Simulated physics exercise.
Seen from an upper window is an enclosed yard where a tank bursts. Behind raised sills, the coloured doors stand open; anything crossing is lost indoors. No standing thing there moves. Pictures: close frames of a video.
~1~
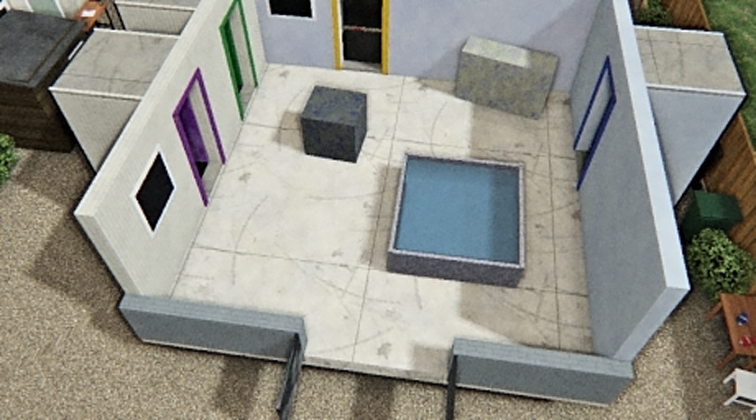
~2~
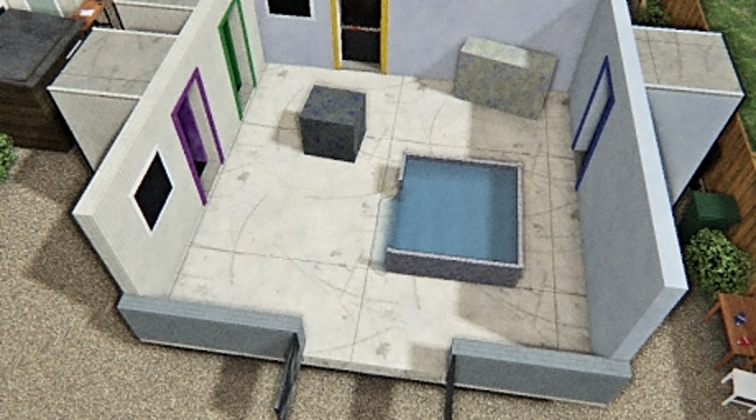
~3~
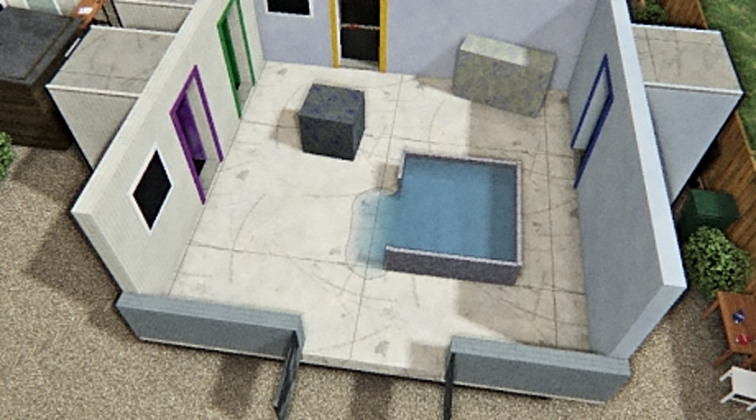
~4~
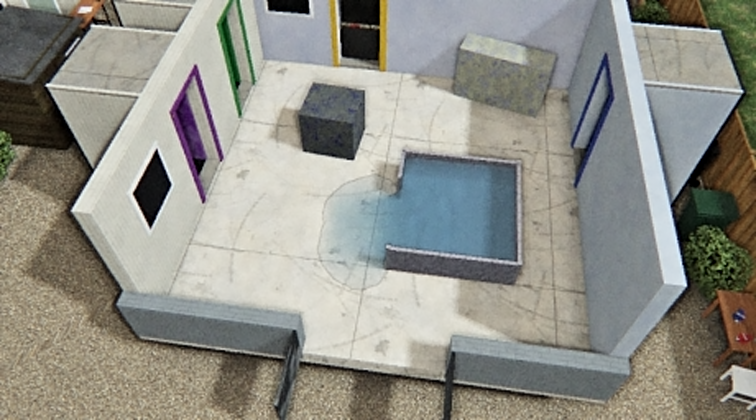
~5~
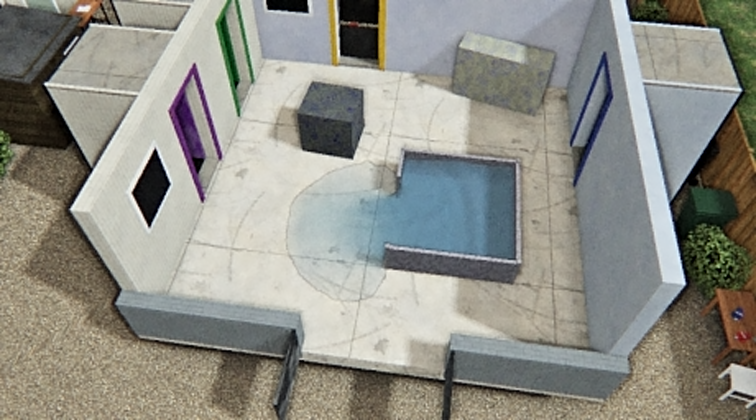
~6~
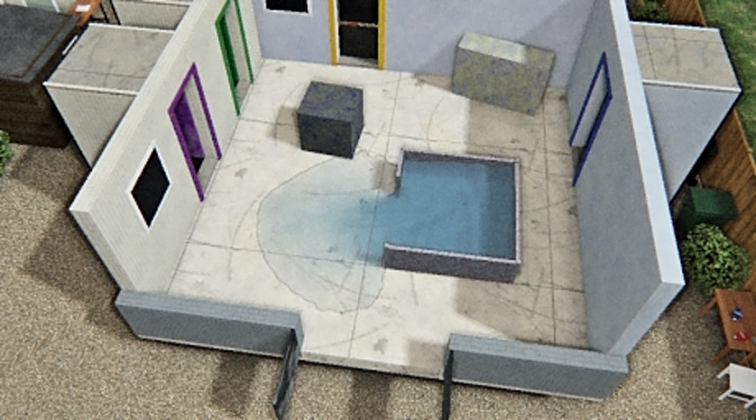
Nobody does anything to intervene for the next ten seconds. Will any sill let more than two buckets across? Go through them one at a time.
My prediction: The green door is going to stay inside the allowance. The blue door is going to stay inside the allowance. The yellow door is going to stay inside the allowance. The purple door is going to overshoot the allowance.
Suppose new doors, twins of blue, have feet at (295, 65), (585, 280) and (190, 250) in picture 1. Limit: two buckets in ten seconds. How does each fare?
In order, the new doors go: Overshoots, undershoots, overshoots.
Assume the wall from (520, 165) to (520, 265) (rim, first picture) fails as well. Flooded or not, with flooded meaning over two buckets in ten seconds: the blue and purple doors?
In brief, the blue door goes past the mark; the purple door stops short.
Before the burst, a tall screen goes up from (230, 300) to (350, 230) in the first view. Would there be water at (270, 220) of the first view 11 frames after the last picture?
My call for that spot - a puddle.
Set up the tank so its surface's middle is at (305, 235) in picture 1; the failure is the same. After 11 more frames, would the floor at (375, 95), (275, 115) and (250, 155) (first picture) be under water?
The first spot ends up left untouched, the second sodden and the third sodden.
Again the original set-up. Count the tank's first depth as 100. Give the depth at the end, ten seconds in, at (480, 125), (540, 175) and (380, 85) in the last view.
Going in order, that's 6, 4 and 10 %.
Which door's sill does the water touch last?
That would be the blue one.
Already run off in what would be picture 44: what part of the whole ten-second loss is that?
Around 60 percent.
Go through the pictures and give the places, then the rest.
The first frame shows still water in the water tank at (459, 209).
In the second frame, water pours out at (396, 228) and has run to (392, 199).
In the third frame, water pours out at (395, 227) and has run to (356, 268).
In the fourth frame, the front is at (345, 189), out from the gap at (395, 227).
In the fifth frame, the front is at (301, 199), out from the gap at (394, 226).
In the sixth frame, the front is at (268, 200), out from the gap at (394, 225).
A moment on, water covers 30 % of the floor; the green door not reached, the blue door not reached, the yellow door not reached, the purple door under two buckets in.
Next, water covers 35 % of the floor; the green door not reached, the blue door not reached, the yellow door not reached, the purple door over two buckets in.
Then, water covers 40 % of the floor; the green door wet at the sill, nothing in, the blue door not reached, the yellow door not reached, the purple door far over two buckets in.
Later, water covers 55 % of the floor; the green door wet at the sill, nothing in, the blue door not reached, the yellow door wet at the sill, nothing in, the purple door far over two buckets in.
In the end, water covers 90 % of the floor; the green door under two buckets in, the blue door wet at the sill, nothing in, the yellow door under two buckets in, the purple door far over two buckets in.
